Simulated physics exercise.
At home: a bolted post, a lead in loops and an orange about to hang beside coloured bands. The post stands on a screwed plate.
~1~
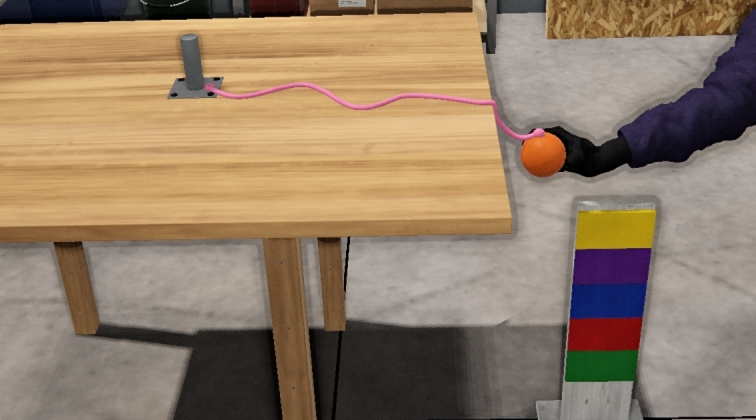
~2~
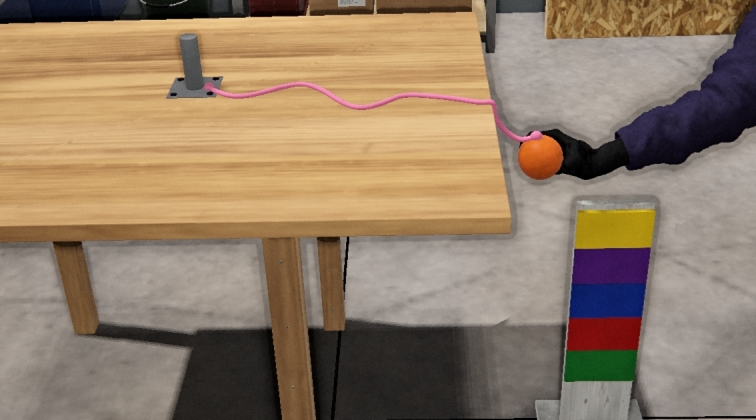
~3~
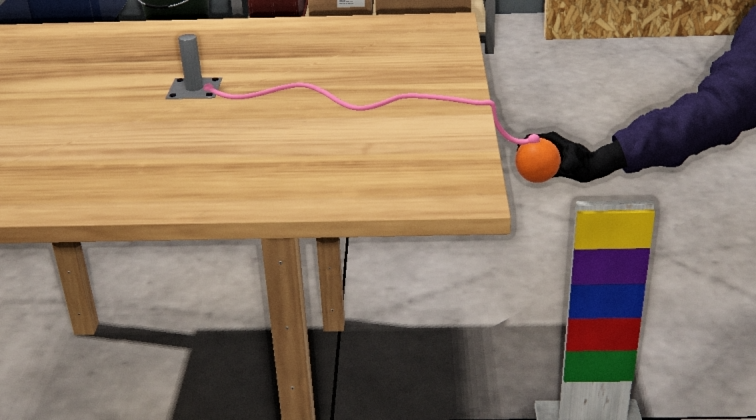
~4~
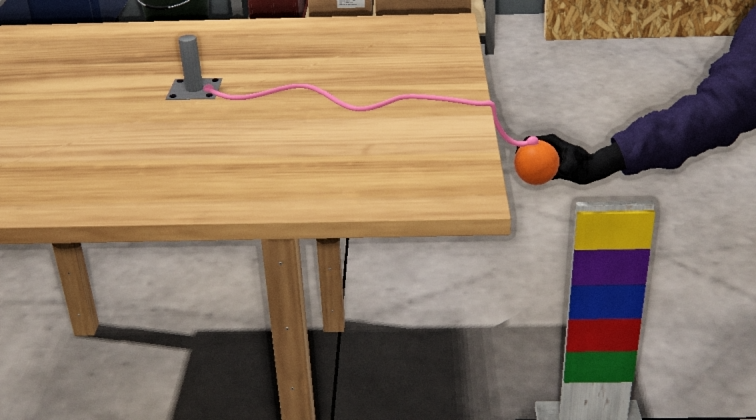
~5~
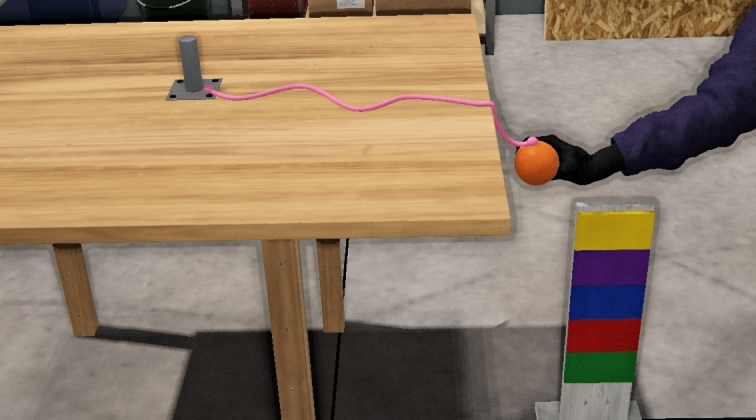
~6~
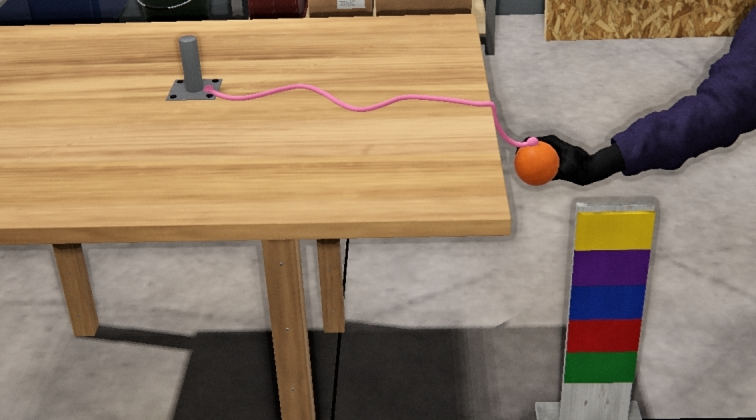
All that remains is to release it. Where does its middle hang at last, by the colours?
Its middle rests at the yellow band.
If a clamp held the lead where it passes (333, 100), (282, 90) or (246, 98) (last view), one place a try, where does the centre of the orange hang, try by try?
Try by try, around (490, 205), (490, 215) and (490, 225).
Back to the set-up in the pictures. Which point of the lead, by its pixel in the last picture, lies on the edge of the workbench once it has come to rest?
Near (448, 100).
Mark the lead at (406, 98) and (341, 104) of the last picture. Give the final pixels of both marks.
Near (453, 97) and (375, 94).
Early on, orange near (531, 223); level with yellow.
Midway, orange near (465, 223); level with yellow.
Near the end, orange near (498, 225); level with yellow.
Finally, orange near (488, 225); level with yellow. The yellow one.
